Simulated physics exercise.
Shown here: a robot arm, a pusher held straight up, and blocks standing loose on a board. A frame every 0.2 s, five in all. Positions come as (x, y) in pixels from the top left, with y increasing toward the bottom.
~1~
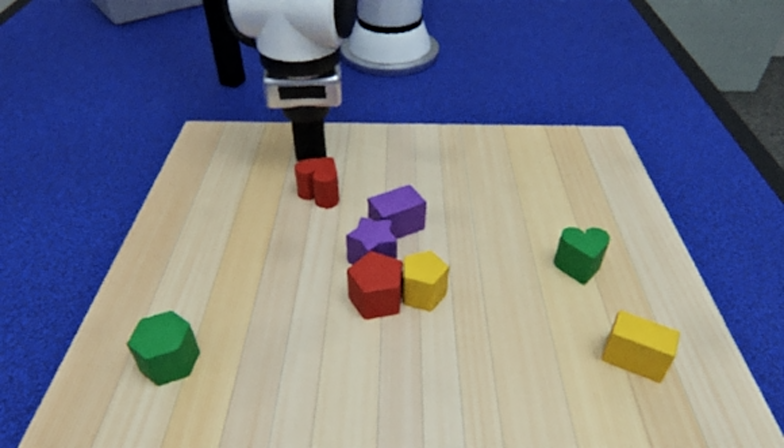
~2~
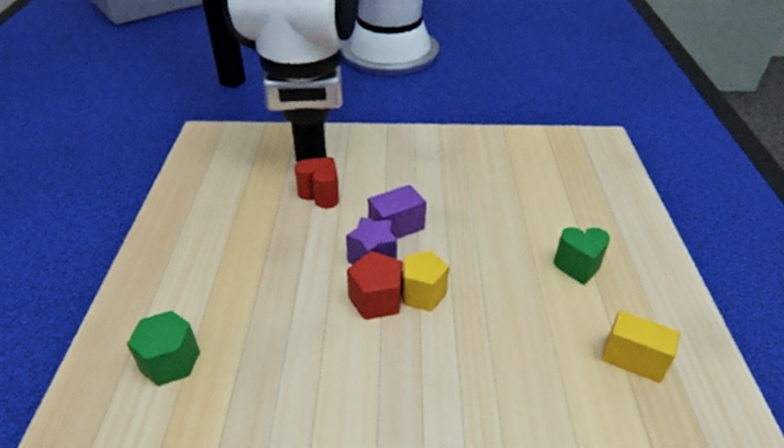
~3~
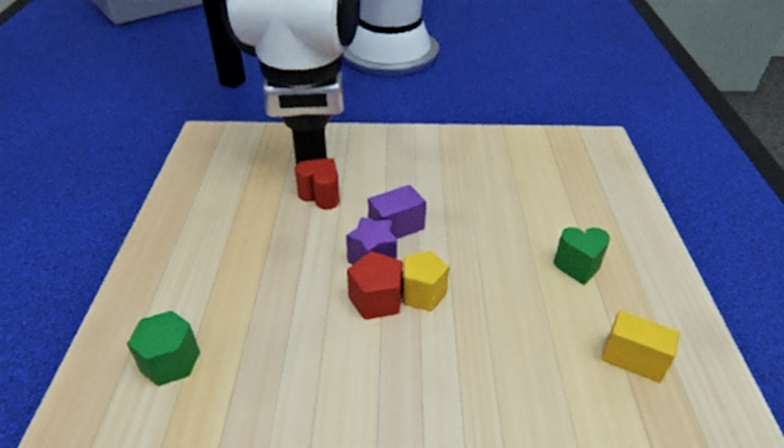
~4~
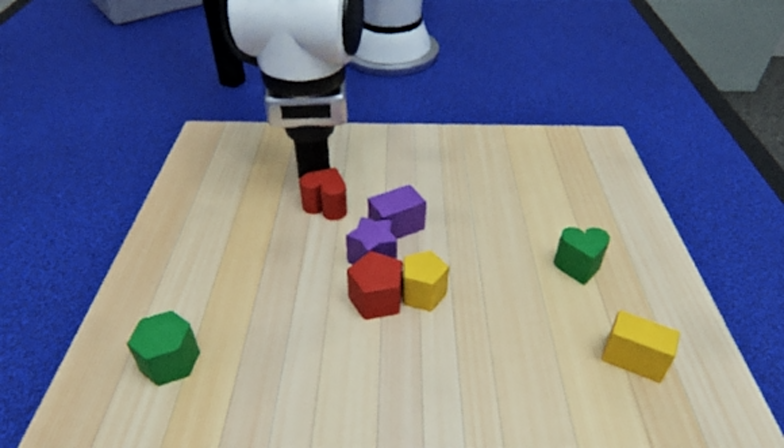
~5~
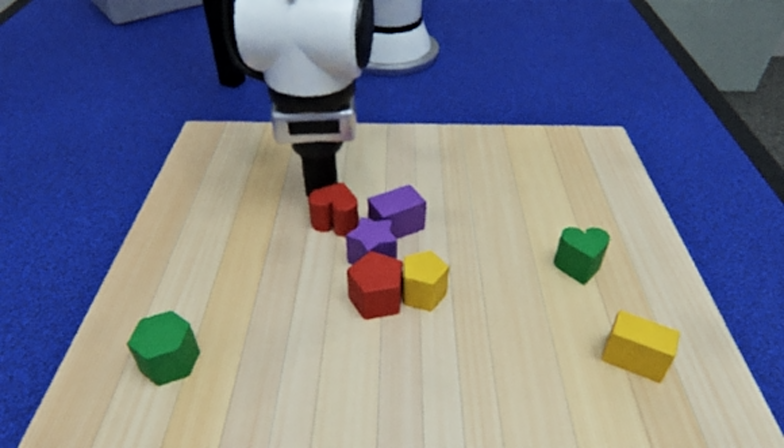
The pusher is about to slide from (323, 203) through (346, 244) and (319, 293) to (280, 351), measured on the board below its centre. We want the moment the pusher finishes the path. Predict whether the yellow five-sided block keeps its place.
If the pusher follows that path, the yellow five-sided block ends up shifted.
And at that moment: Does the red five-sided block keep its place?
It seems not.
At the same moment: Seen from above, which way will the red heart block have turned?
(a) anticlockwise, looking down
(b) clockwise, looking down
The answer is a.
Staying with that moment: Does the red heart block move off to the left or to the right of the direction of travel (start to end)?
Off to the left side.
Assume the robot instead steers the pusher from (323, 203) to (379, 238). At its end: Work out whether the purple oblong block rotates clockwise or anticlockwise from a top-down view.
My answer: Anticlockwise.
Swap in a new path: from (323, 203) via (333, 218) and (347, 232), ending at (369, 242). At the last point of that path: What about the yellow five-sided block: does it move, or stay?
Displaced.
What follows on the original path. One third of the way, pusher (345, 234); red heart block (376, 230), turned 40° anticlockwise; purple star block (399, 252), turned 55° clockwise; red five-sided block (378, 284); yellow five-sided block (434, 271).
Two thirds of the way, pusher (318, 283); red heart block (379, 232), turned 50° anticlockwise; purple star block (403, 254), turned 60° clockwise; red five-sided block (379, 284); yellow five-sided block (437, 274).
At the end, pusher (278, 341); red heart block (379, 232), turned 50° anticlockwise; purple star block (403, 254), turned 60° clockwise; red five-sided block (379, 284); yellow five-sided block (437, 274).
